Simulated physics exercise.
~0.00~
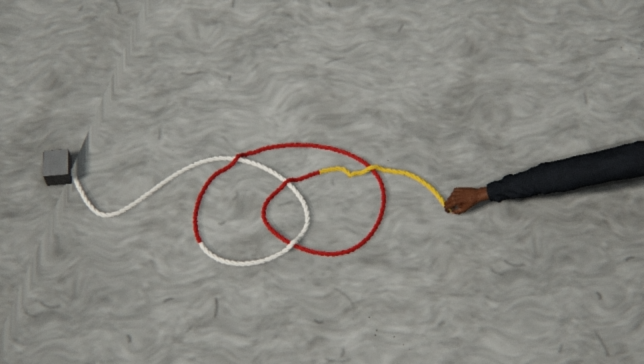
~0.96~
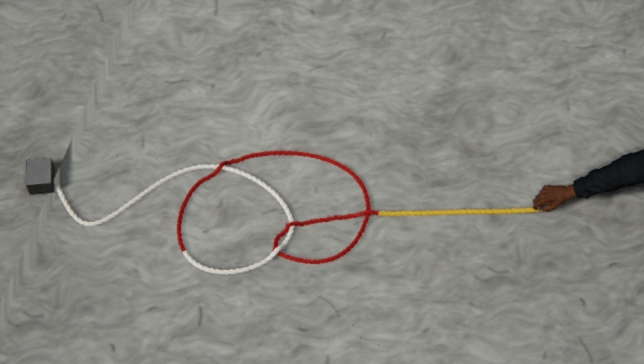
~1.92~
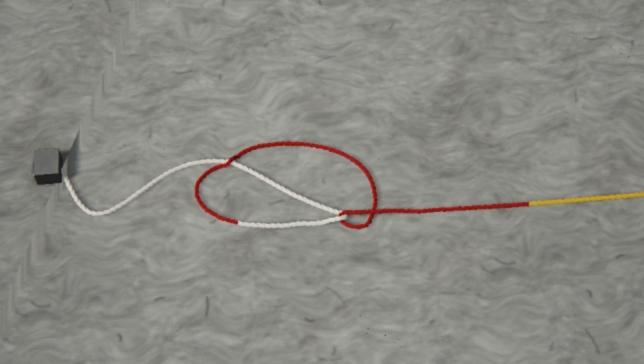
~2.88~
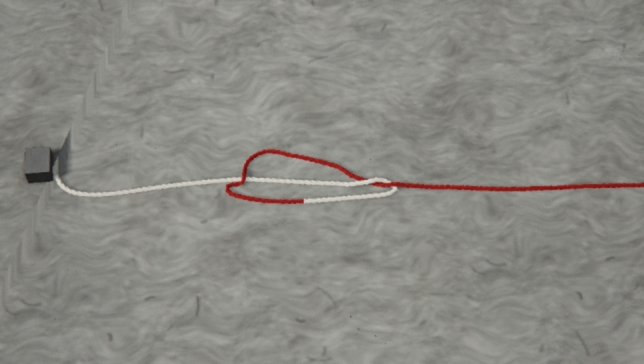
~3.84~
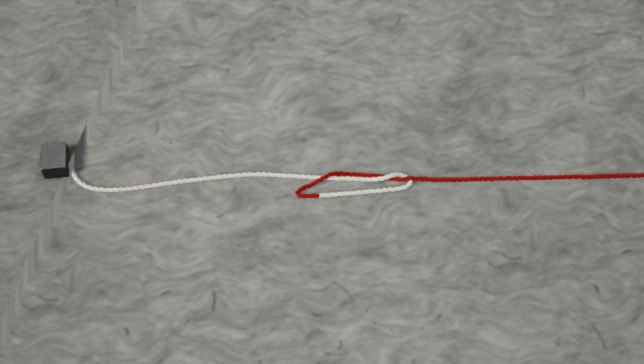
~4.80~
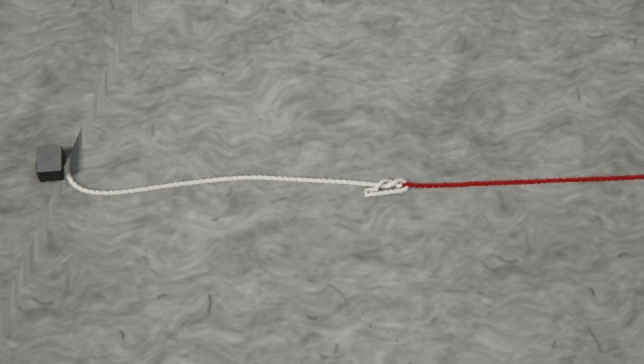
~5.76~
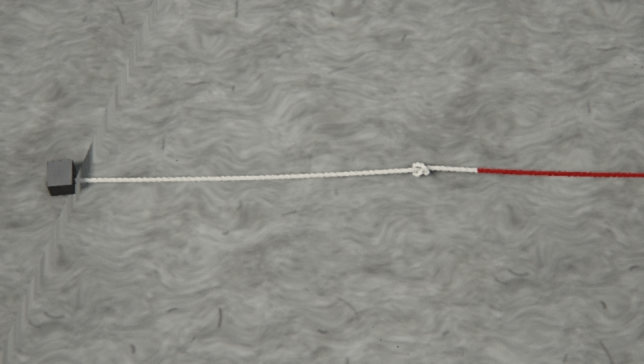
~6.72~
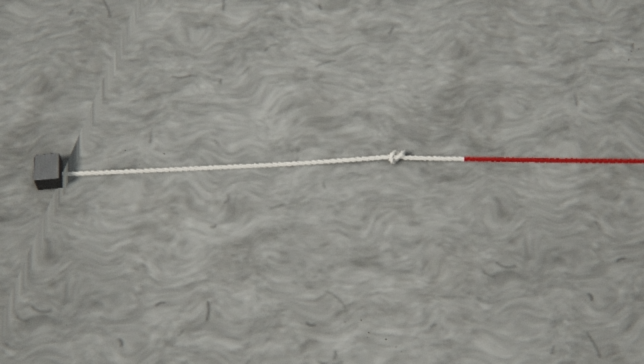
A dark-sleeved arm at the right grips the yellow end of a rope lying in loose loops on a mottled grey floor, seen from above by a slightly swaying camera. The rope runs from a small dark block at the left, white first, then red, then yellow. The hand pulls the yellow end rightward and passes out of view. The red and white loops shrink and flatten into a narrow bend as the red part slides right. The bend tightens into a small white knot, and the rope ends stretched nearly straight, still knotted.
